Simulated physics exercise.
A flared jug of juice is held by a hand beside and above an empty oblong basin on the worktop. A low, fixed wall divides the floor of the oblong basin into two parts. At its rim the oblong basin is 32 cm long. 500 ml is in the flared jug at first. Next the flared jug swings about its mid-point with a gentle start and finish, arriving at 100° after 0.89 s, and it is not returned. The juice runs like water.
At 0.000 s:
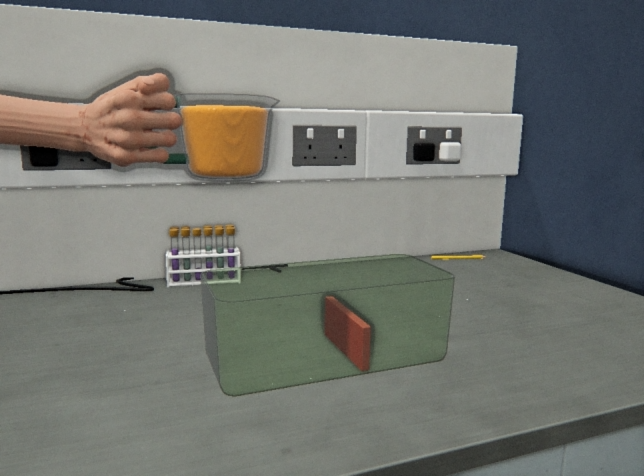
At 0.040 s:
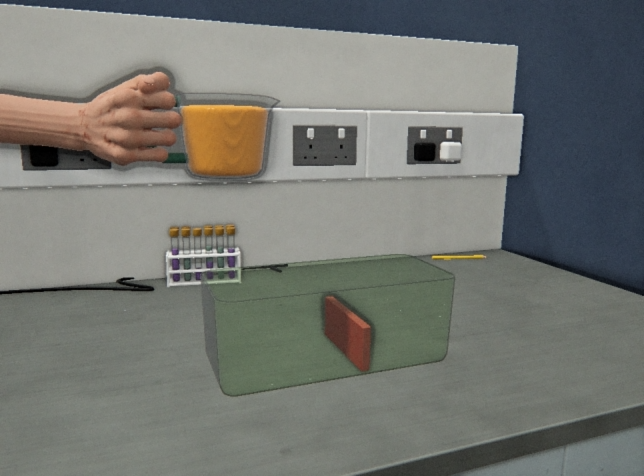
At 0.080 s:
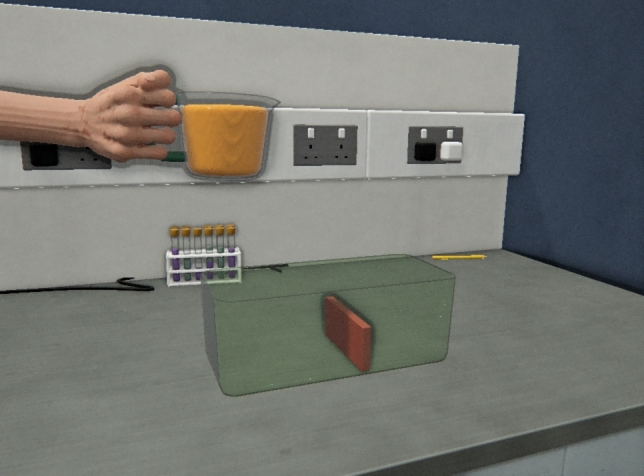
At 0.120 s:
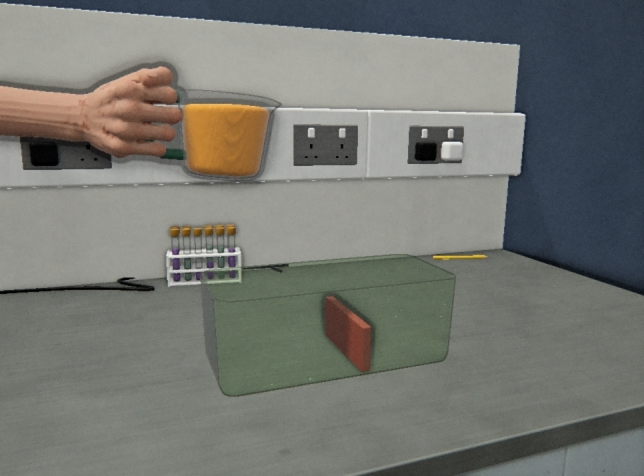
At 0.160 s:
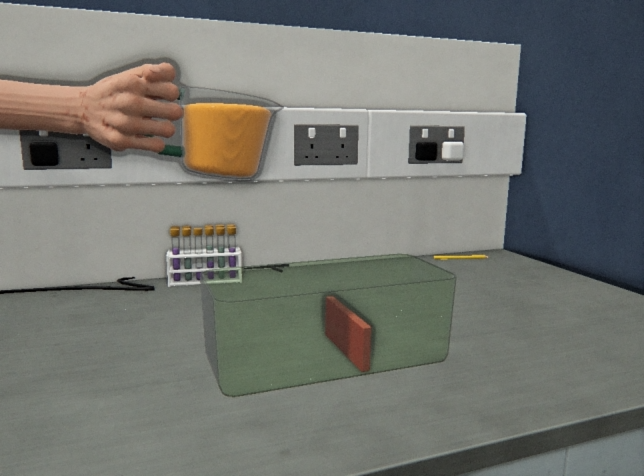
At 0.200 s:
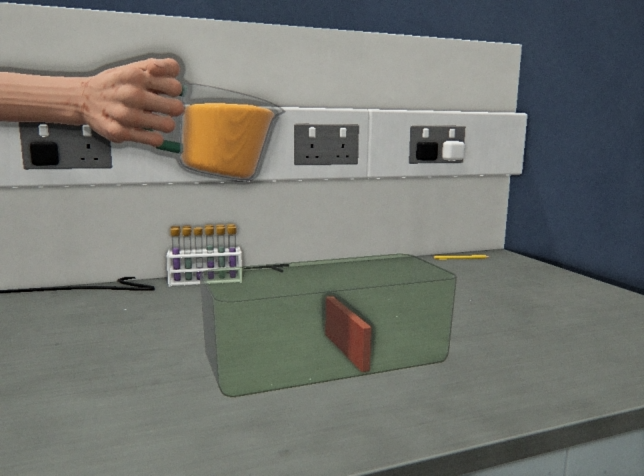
On a grey worktop against a wall with sockets, a hand held a jug of orange juice above a clear greenish basin, keeping it still at first, then slowly tilting it slightly to the right.
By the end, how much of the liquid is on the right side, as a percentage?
Around 6 percent.
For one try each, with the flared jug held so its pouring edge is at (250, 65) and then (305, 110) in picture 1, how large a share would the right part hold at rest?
I'd say 5 percent on the first go, 50 percent on the next.
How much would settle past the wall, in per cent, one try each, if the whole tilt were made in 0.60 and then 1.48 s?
First 5, then 10 per cent.
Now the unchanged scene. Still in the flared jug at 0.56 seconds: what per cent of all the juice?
At that time about 68 in a hundred parts are still held.
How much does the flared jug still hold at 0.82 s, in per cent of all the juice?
14 %.
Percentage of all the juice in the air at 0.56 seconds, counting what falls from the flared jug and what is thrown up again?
About 28 per cent.
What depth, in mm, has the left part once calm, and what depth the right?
I'd say close to 20 mm on the left, close to 2 mm on the right.
Then, 0.56 s in, the tilt is 69° and 67 per cent is still to pour, 5 is left of the wall and 0 right of it.
Then, 0.82 s in, the tilt is 98° and 14 per cent is still to pour, 58 is left of the wall and 4 right of it.
Then, 1.09 s in, the tilt is 100° and 1 per cent is still to pour, 86 is left of the wall and 5 right of it.
Then, 1.39 s in, the tilt is 100° and 0 per cent is still to pour, 90 is left of the wall and 5 right of it.
Finally, 90 per cent lies left of the wall, 6 right of it and 4 outside.
